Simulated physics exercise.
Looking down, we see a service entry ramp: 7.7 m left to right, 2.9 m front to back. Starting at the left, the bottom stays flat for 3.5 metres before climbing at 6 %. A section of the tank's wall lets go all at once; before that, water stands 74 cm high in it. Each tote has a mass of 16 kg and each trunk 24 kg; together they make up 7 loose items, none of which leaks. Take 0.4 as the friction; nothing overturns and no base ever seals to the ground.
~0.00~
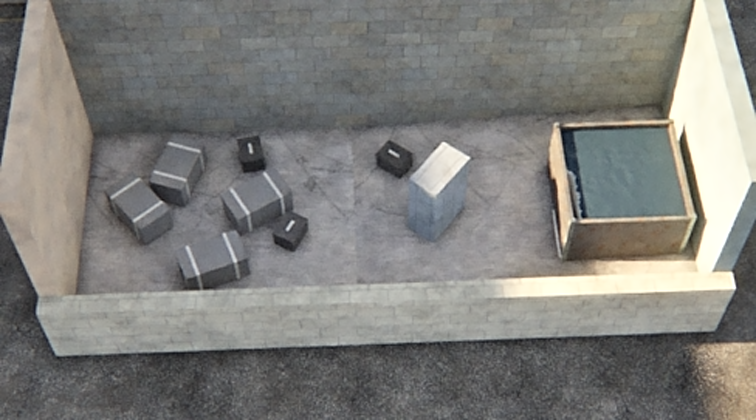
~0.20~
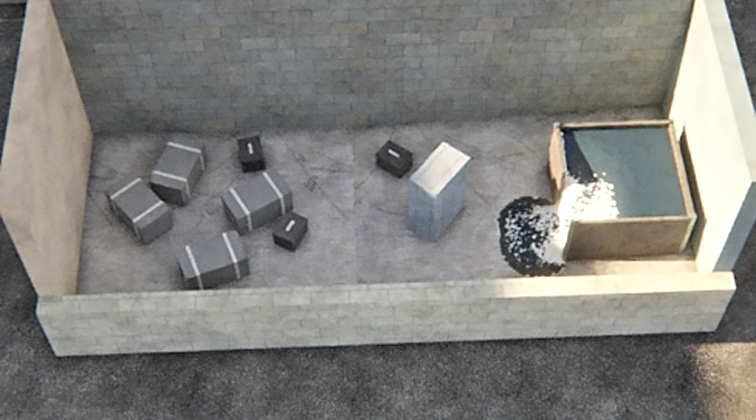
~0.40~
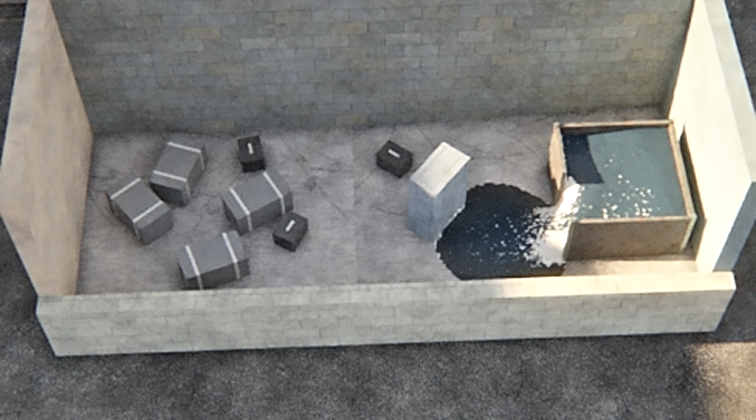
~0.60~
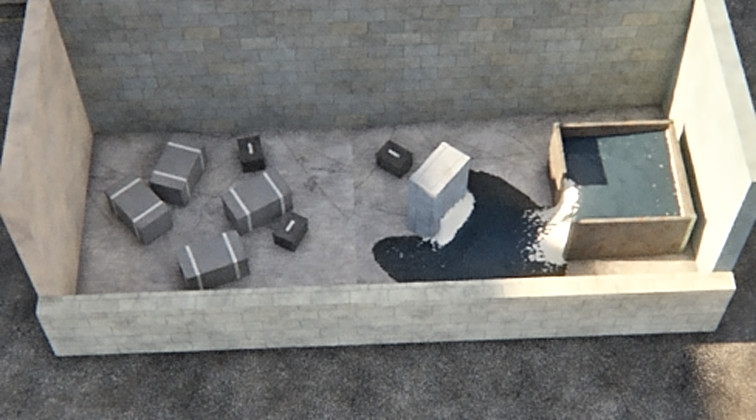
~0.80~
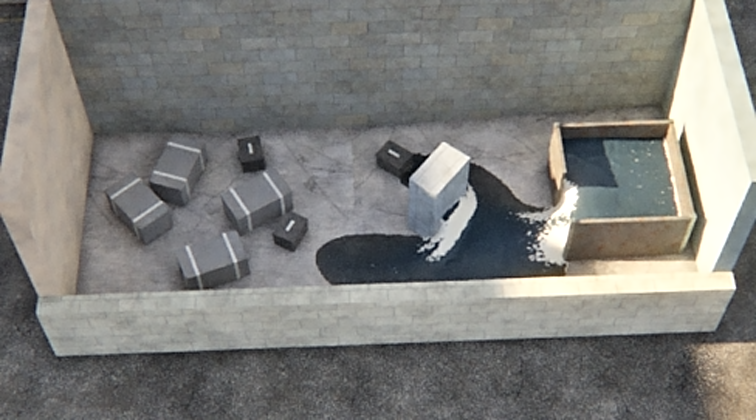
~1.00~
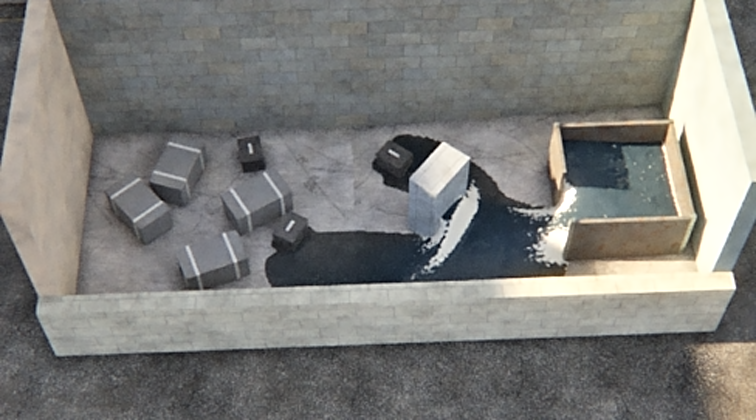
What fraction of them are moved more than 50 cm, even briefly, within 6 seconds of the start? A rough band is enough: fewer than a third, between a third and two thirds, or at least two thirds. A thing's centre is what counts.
I would say at least two thirds.
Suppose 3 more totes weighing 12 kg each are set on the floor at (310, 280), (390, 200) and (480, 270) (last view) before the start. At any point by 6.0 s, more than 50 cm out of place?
Well, the first one's too far, the next one's not that far and the last one's too far.
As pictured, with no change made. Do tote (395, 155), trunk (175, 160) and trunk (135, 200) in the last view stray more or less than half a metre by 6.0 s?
Item one falls below it, item two exceeds it, item three exceeds it.
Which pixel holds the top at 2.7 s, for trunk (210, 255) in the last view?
(181, 192), roughly.
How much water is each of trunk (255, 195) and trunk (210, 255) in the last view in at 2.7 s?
3 and 4 cm.
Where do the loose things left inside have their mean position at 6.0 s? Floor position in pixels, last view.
Centre of the remaining things: Roughly (283, 209).
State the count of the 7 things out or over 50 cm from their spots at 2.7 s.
I count 1.
After 1.4 s 0 of 7 are over 50 cm from their spots; 0 afloat.
After 2.7 s 1 of 7 are over 50 cm from their spots; 0 afloat.
After 4.2 s 2 of 7 are over 50 cm from their spots; 3 afloat.
After 6.0 s 5 of 7 are over 50 cm from their spots, and 5 have been at some point; 4 afloat.
